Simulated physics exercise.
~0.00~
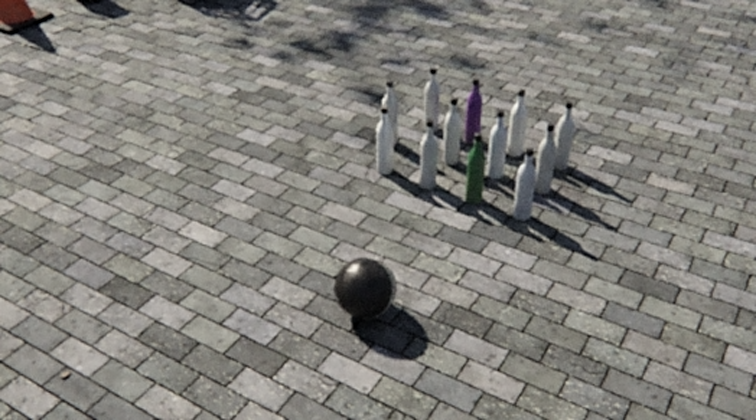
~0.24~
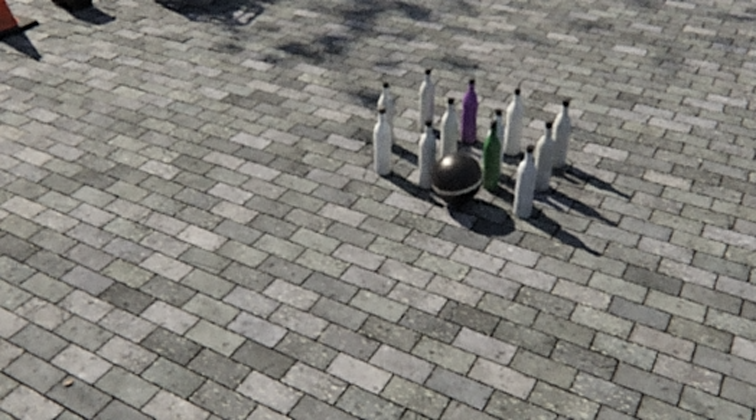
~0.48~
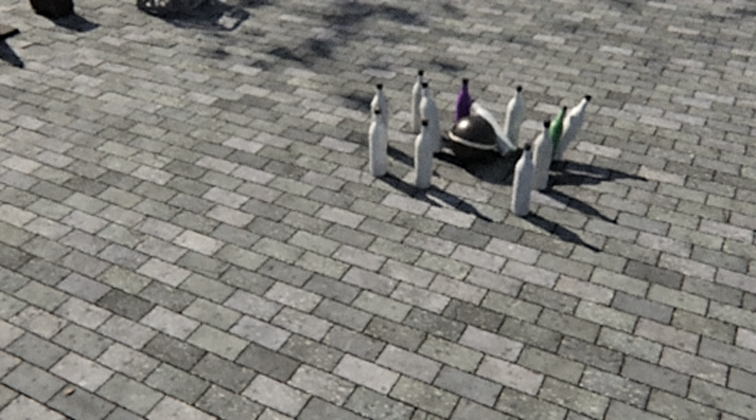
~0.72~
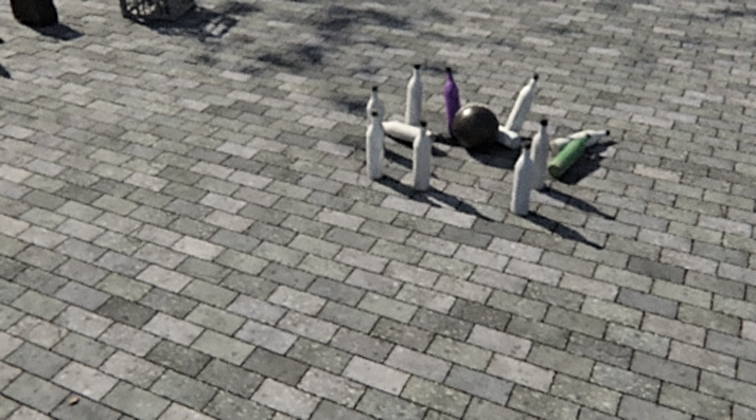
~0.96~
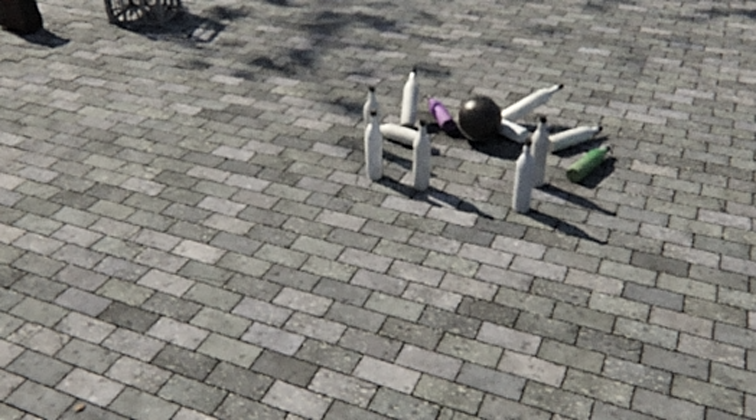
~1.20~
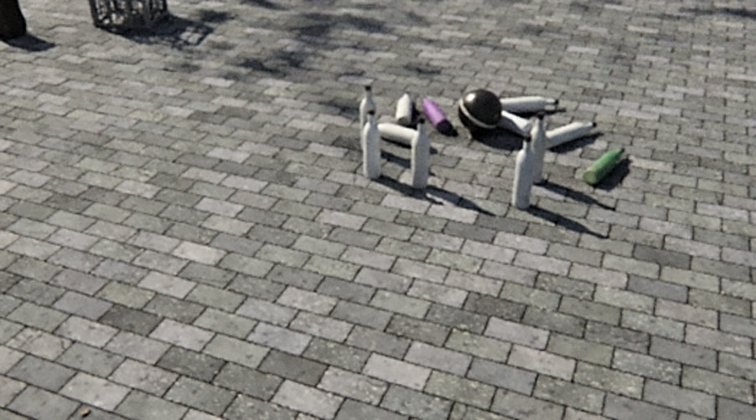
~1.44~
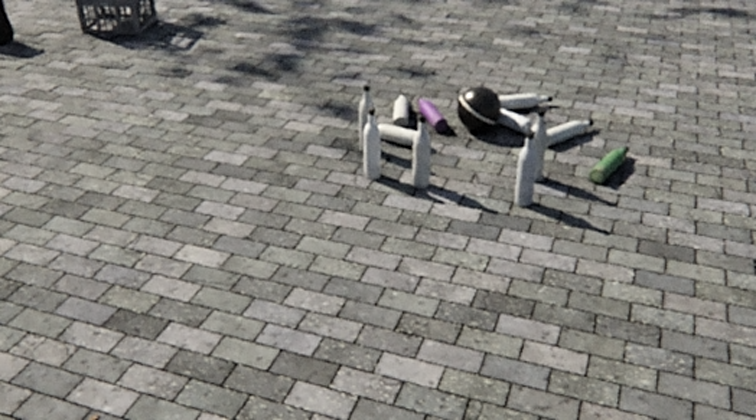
At the start, a dark ball rolls across sunlit grey paving toward a cluster of capped bottles, all white except for one green and one purple. It moves up and to the right and reaches the front of the group, where the green bottle begins to tip. Pushing into the middle, the ball knocks white bottles aside while the green one topples to the right. The purple bottle then falls, along with more white ones toward the back. The ball slows among the fallen bottles, with the green one lying off to the right and five white bottles still upright.
